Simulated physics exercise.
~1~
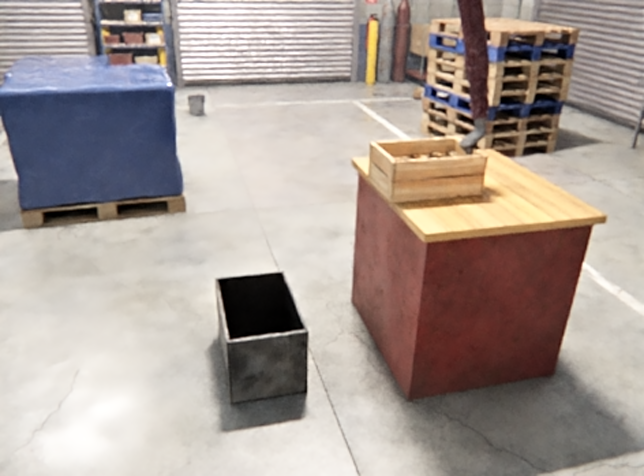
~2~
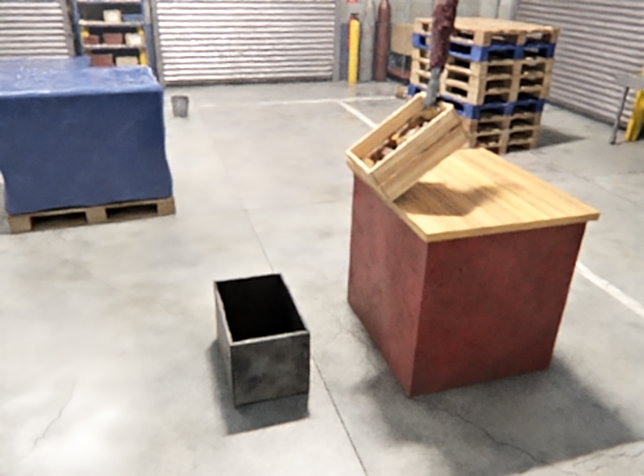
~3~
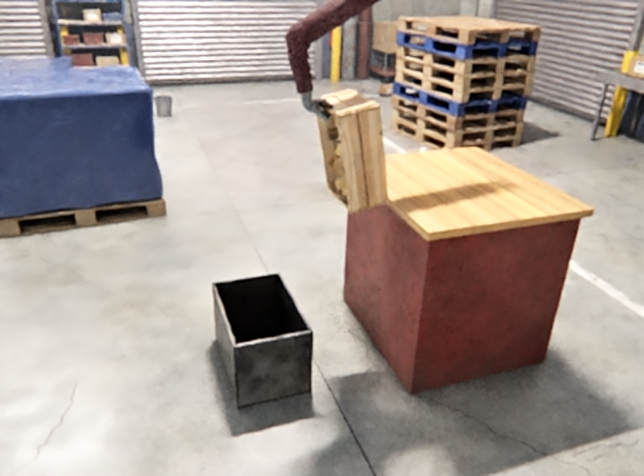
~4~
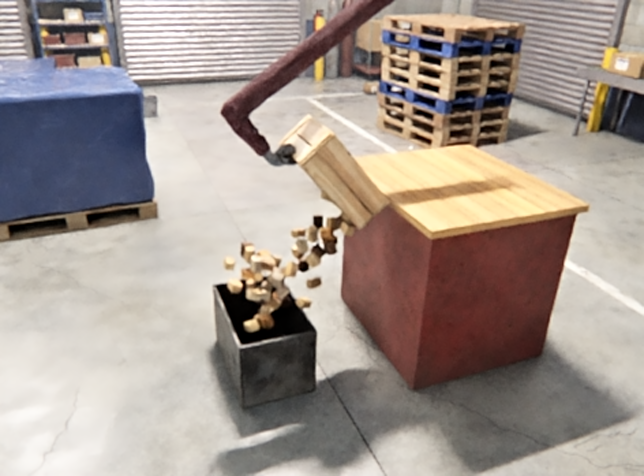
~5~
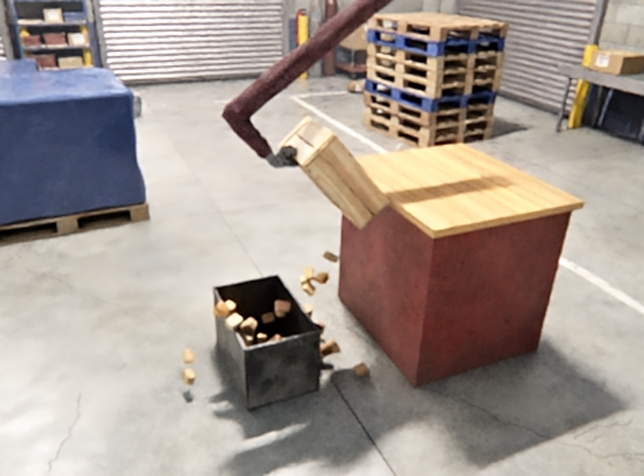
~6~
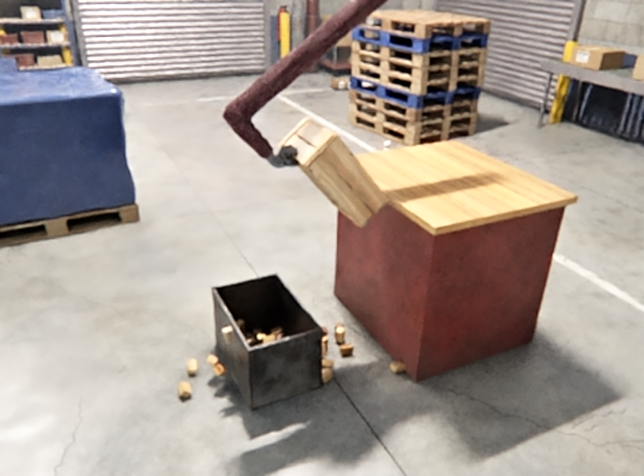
Dark red robotic arm tipping a wooden crate off a bench, spilling small wooden blocks into a black tote and onto the floor.
